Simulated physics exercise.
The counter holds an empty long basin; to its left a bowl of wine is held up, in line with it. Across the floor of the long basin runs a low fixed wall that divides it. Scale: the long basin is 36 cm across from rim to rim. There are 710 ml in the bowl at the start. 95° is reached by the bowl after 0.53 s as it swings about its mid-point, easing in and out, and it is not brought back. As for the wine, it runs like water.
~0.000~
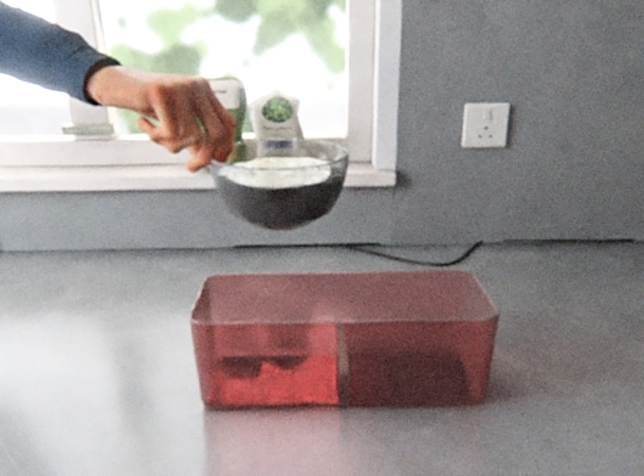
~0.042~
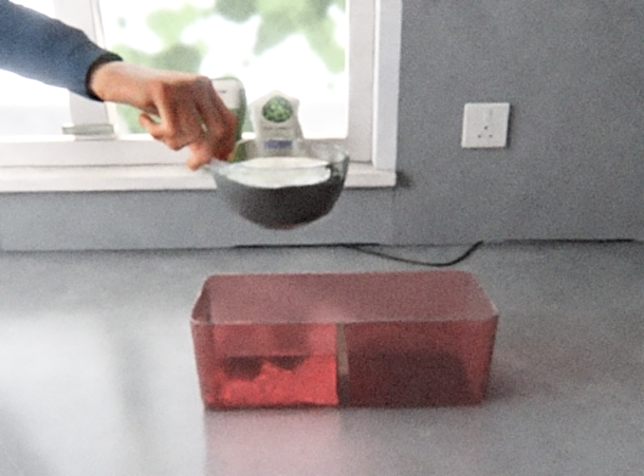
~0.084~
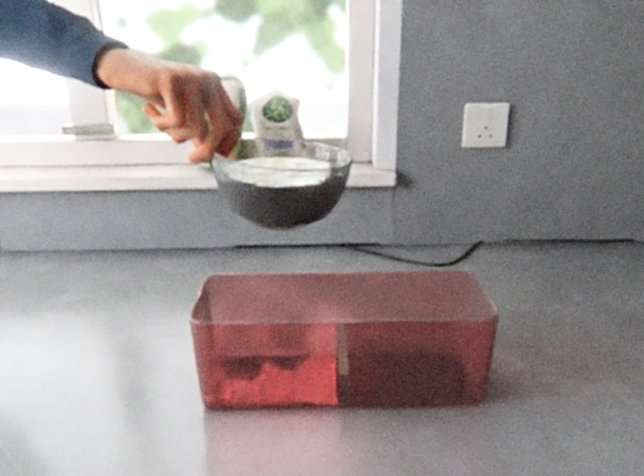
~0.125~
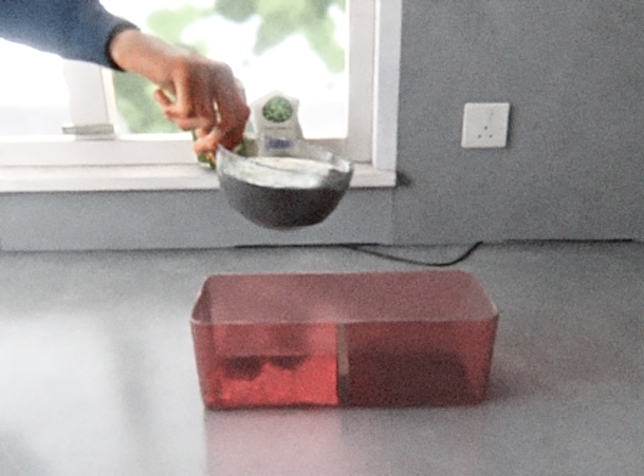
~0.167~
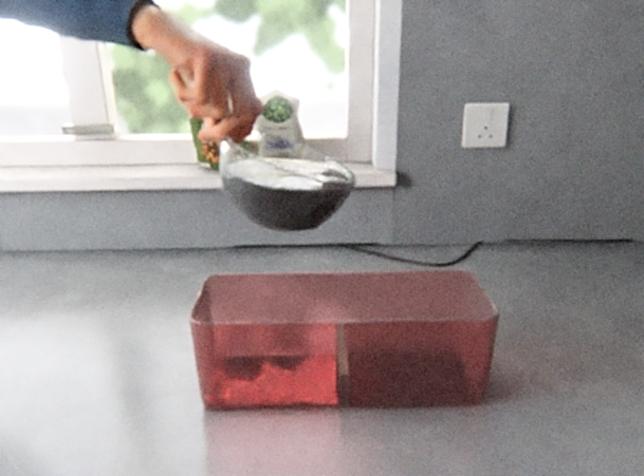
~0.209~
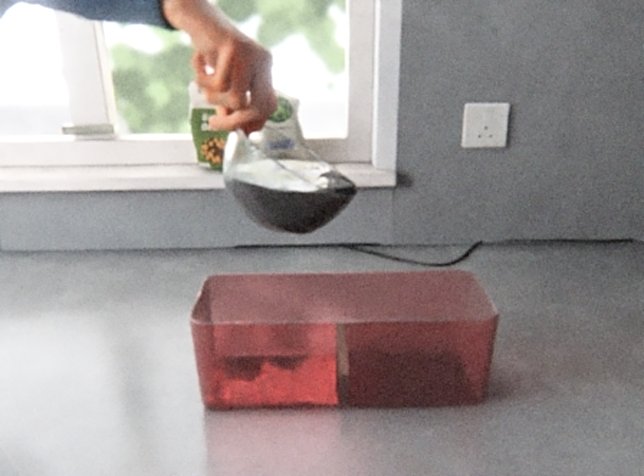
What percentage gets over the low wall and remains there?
84 %.
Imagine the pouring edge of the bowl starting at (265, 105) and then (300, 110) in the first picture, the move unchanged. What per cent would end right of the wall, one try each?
About 25 %, then about 70 %.
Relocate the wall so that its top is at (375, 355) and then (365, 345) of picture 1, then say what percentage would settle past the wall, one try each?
50 % and 75 %.
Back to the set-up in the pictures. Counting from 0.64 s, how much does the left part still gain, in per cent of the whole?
Close to 9% of the whole.
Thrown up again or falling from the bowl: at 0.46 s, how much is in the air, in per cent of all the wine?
I'd put it at about 48 percent.
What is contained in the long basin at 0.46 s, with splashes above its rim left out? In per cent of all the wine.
Estimate - around 26 in a hundred parts.
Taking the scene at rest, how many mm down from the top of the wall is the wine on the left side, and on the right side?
Left roughly 40 mm; right roughly 16 mm.
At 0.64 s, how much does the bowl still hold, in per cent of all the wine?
Remaining share: Approx. 4 %.
By 0.46 s the tilt is 90° and 25 per cent is still to pour, 0 is left of the wall and 27 right of it.
By 0.64 s the tilt is 95° and 4 per cent is still to pour, 6 is left of the wall and 81 right of it.
By 0.82 s the tilt is 95° and 0 per cent is still to pour, 14 is left of the wall and 83 right of it.
By 1.03 s the tilt is 95° and 0 per cent is still to pour, 14 is left of the wall and 84 right of it.
At rest 15 per cent lies left of the wall, 84 right of it and 1 outside.
